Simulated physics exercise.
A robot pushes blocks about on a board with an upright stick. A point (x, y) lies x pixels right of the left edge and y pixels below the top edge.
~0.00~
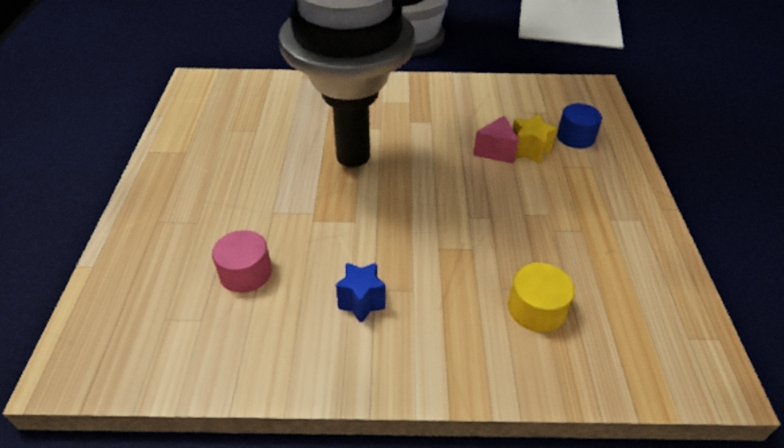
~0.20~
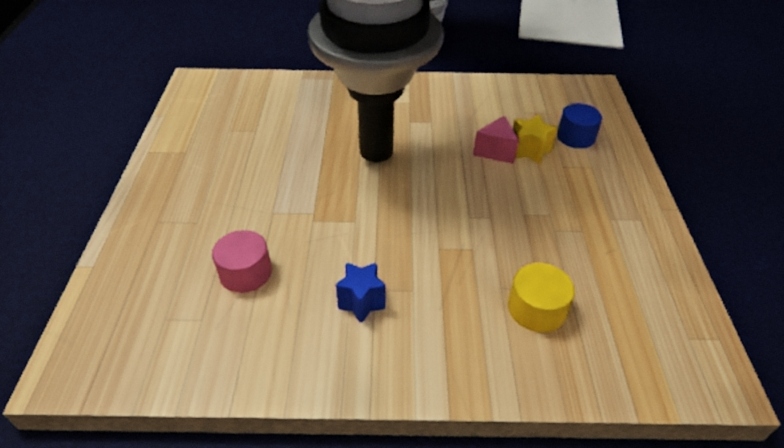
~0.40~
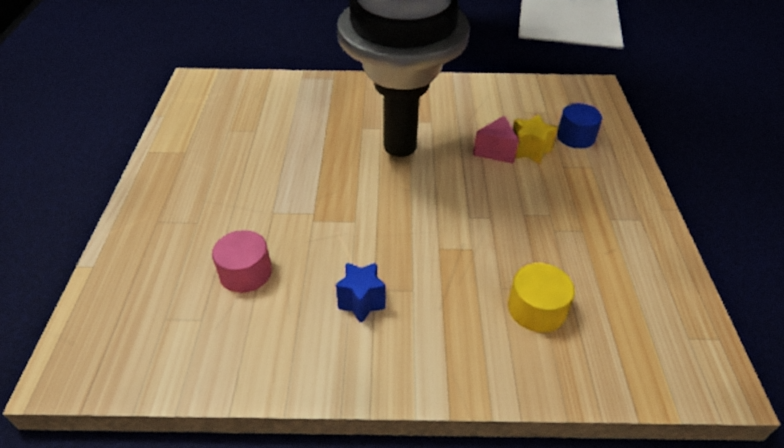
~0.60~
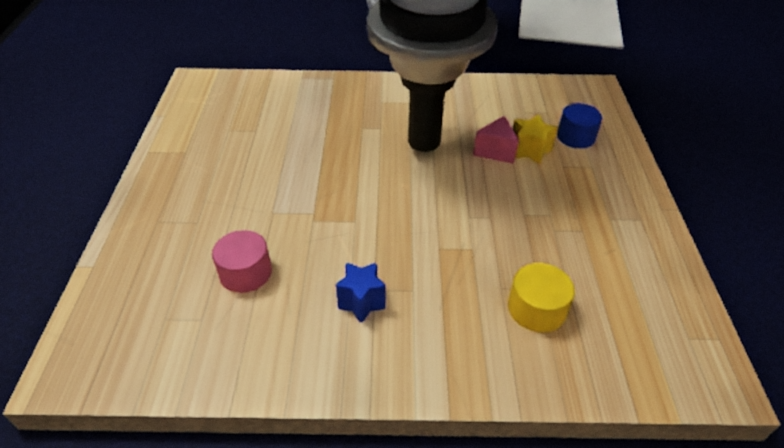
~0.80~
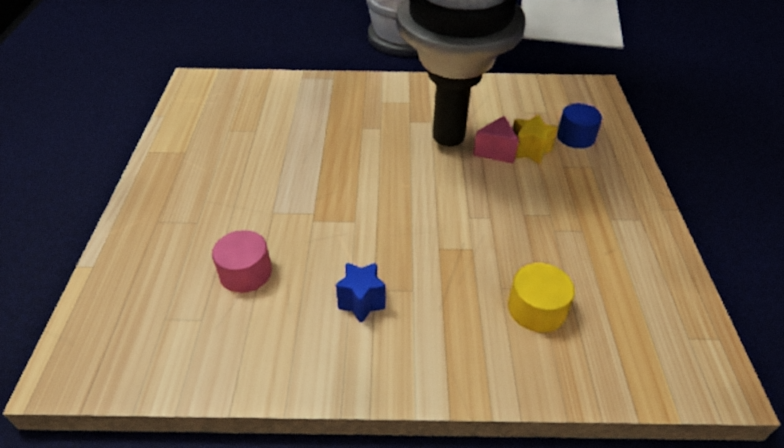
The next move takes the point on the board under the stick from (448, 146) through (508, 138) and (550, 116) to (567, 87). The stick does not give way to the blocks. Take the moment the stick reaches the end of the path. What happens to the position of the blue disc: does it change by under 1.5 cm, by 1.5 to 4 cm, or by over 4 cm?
Movement: Under 1.5 cm.
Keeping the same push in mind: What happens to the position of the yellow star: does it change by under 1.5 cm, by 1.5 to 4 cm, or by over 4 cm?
Once the path ends, it will sit 1.5 to 4 cm from where it is now.
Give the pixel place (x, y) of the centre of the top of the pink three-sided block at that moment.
The top centre is at (522, 135).
One third of the way, stick (510, 129); pink three-sided block (522, 135); yellow star (551, 127).
Two thirds of the way, stick (552, 107); pink three-sided block (522, 135); yellow star (558, 128), turned 10° clockwise.
At the end, stick (569, 79); pink three-sided block (522, 135); yellow star (558, 128), turned 10° clockwise; blue disc not moved.
